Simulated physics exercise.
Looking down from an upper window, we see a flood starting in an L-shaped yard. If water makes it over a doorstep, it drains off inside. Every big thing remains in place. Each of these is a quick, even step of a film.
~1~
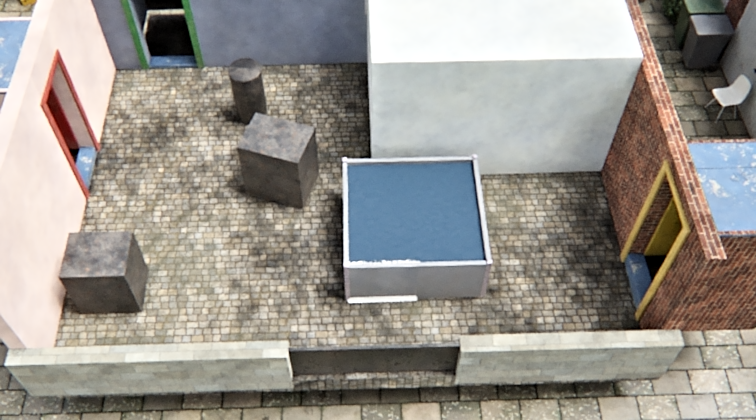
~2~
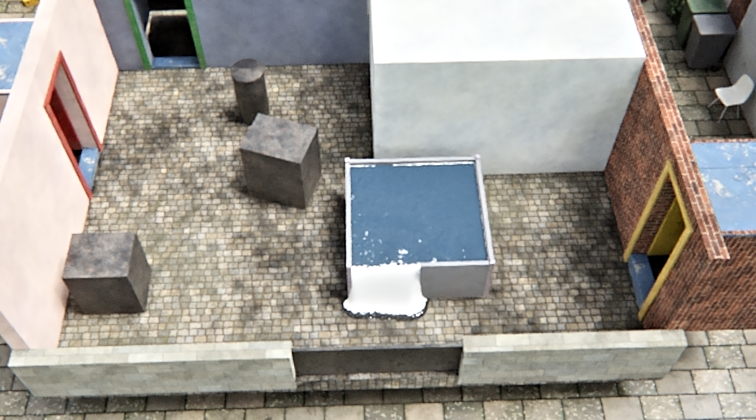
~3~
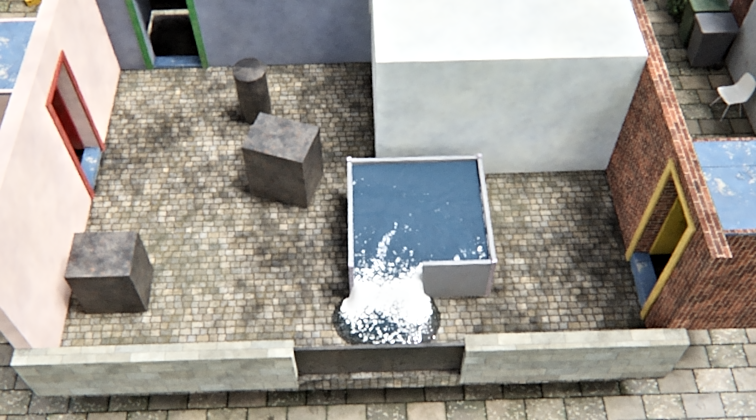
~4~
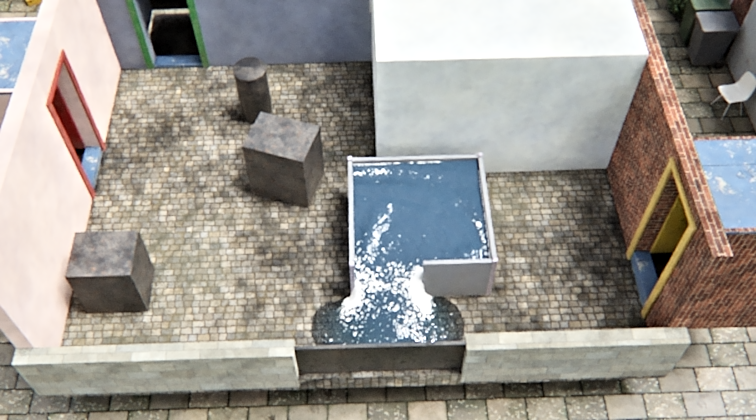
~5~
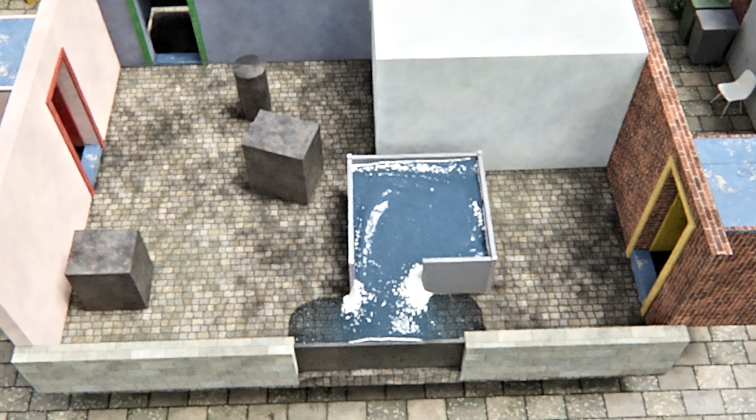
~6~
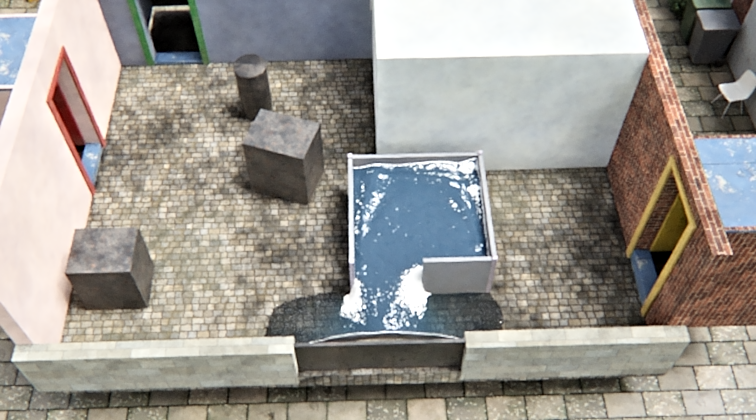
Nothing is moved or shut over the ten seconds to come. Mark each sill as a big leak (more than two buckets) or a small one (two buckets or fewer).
Green door: Big; yellow door: Small; red door: Small.
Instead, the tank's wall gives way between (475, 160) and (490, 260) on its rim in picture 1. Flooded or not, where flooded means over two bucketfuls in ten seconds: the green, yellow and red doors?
So the green one ends up below, the yellow one ends up above and the red one ends up below.
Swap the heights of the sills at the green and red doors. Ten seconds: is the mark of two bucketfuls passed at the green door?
Note, in short: Green comes in low.
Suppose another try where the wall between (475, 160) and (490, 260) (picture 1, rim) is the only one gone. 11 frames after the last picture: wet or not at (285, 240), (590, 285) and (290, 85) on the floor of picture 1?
Point one not reached; point two reached; point three not reached.
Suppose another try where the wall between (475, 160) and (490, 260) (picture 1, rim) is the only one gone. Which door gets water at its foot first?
My pick: The yellow door.
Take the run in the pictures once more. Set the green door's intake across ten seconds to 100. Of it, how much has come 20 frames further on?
Around 0 percent.
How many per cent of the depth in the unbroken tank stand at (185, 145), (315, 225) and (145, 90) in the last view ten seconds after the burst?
My figures are about 10, 4 and 12 percent.
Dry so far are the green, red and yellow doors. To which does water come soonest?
I pick the yellow-painted one.
A moment on, water covers 25 % of the floor; the green door not reached, the yellow door not reached, the red door not reached.
Next, water covers 40 % of the floor; the green door not reached, the yellow door wet at the sill, nothing in, the red door not reached.
Then, water covers 60 % of the floor; the green door not reached, the yellow door under two buckets in, the red door wet at the sill, nothing in.
Later, water covers 80 % of the floor; the green door over two buckets in, the yellow door under two buckets in, the red door wet at the sill, nothing in.
In the end, water covers 100 % of the floor; the green door over two buckets in, the yellow door under two buckets in, the red door wet at the sill, nothing in.
